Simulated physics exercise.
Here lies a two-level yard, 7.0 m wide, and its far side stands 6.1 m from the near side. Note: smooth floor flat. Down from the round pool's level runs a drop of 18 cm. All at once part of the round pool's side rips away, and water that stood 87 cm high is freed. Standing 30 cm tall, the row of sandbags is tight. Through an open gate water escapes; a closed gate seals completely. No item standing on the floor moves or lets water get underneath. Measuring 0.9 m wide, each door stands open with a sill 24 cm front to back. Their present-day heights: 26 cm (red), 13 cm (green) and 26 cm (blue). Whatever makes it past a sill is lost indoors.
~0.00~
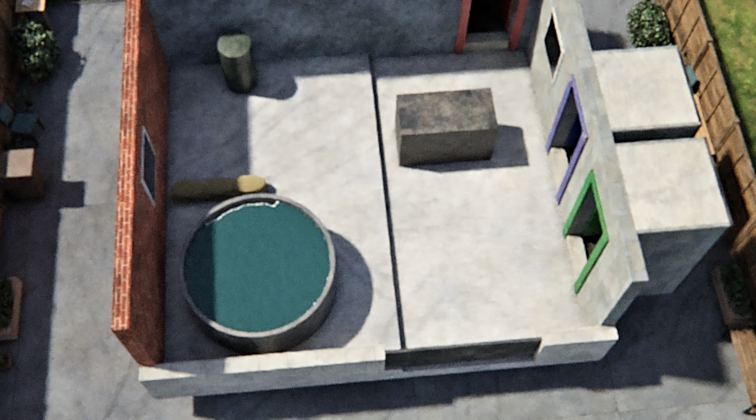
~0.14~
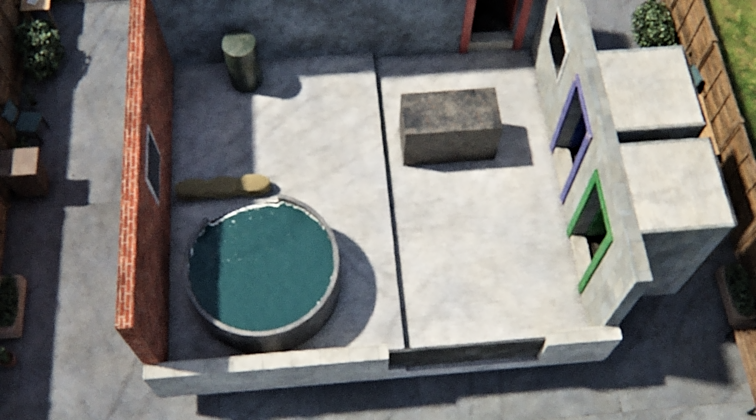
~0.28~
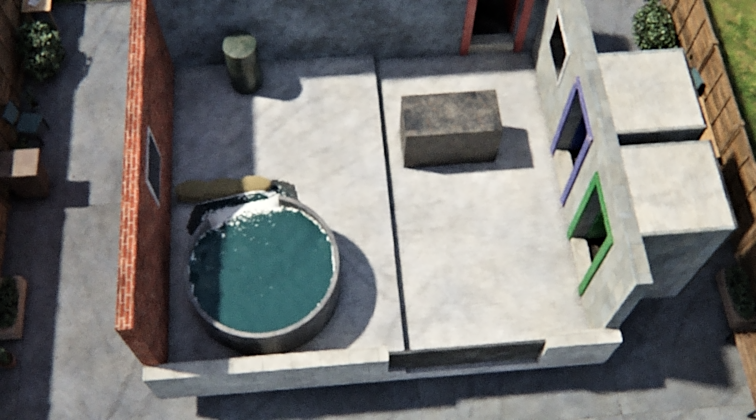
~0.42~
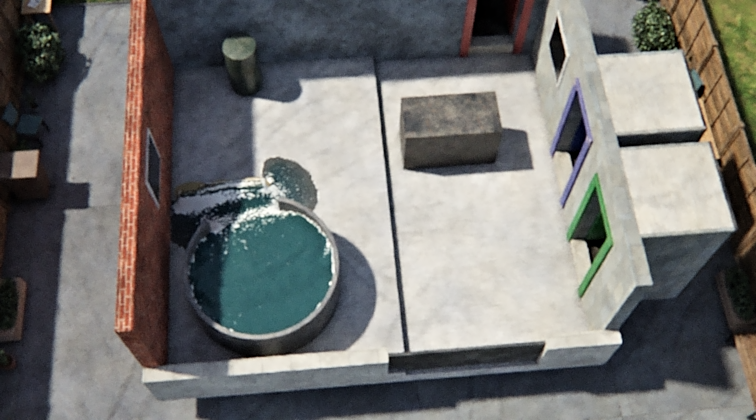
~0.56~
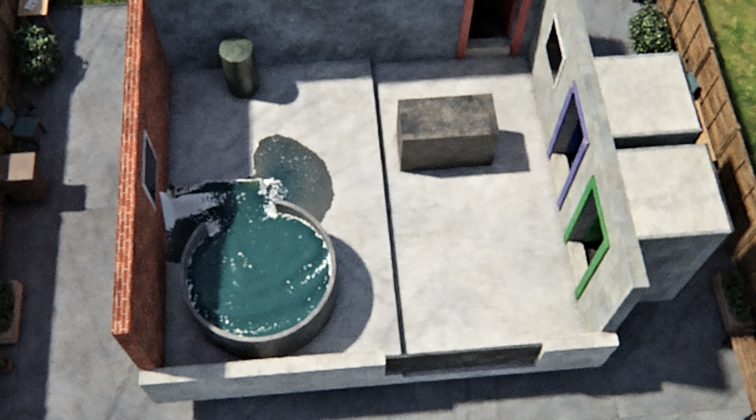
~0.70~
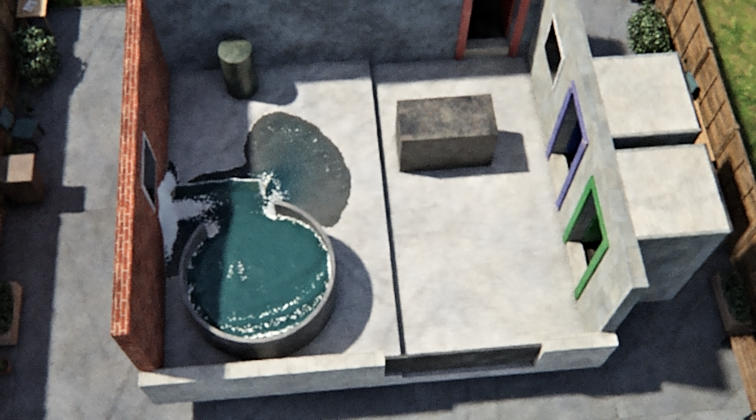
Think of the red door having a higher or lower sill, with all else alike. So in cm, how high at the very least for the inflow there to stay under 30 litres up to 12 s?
At least 12.5 cm or so.
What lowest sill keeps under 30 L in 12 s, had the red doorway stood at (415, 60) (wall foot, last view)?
It needs roughly 12.0 cm.
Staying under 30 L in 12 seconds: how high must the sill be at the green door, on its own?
For green: Close to 11.0 cm.
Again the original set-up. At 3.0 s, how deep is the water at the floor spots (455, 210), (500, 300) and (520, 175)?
The three readings, in order, are 2, 0 and 1 cm.
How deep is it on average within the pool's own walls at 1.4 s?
On average, around 56 cm.
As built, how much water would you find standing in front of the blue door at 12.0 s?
It works out to about 13.5 centimetres deep.
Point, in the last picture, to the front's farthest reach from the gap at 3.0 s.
Roughly at (521, 60) in the last view.
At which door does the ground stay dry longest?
The green one comes last.
After 1.4 s water covers 40 % of the floor, deepest (64 cm) near (239, 207); it has not reached the red door.
After 3.0 s water covers 60 % of the floor, deepest (43 cm) near (165, 370); 8 cm at the red door, 0 litres in over its 26 cm sill.
After 12.0 s water covers 90 % of the floor, deepest (20 cm) near (388, 182); 13 cm at the red door, 0 litres in over its 26 cm sill.
At the red door as built, the water arrived by 2.4 s and peaked near 21 cm at 6.4 s.
Run again over the same 12 s with other heights there, 53 litres in over 10.5 cm, 19 litres over 14 cm. The limit of 30 litres is kept from about 12.5 cm up.
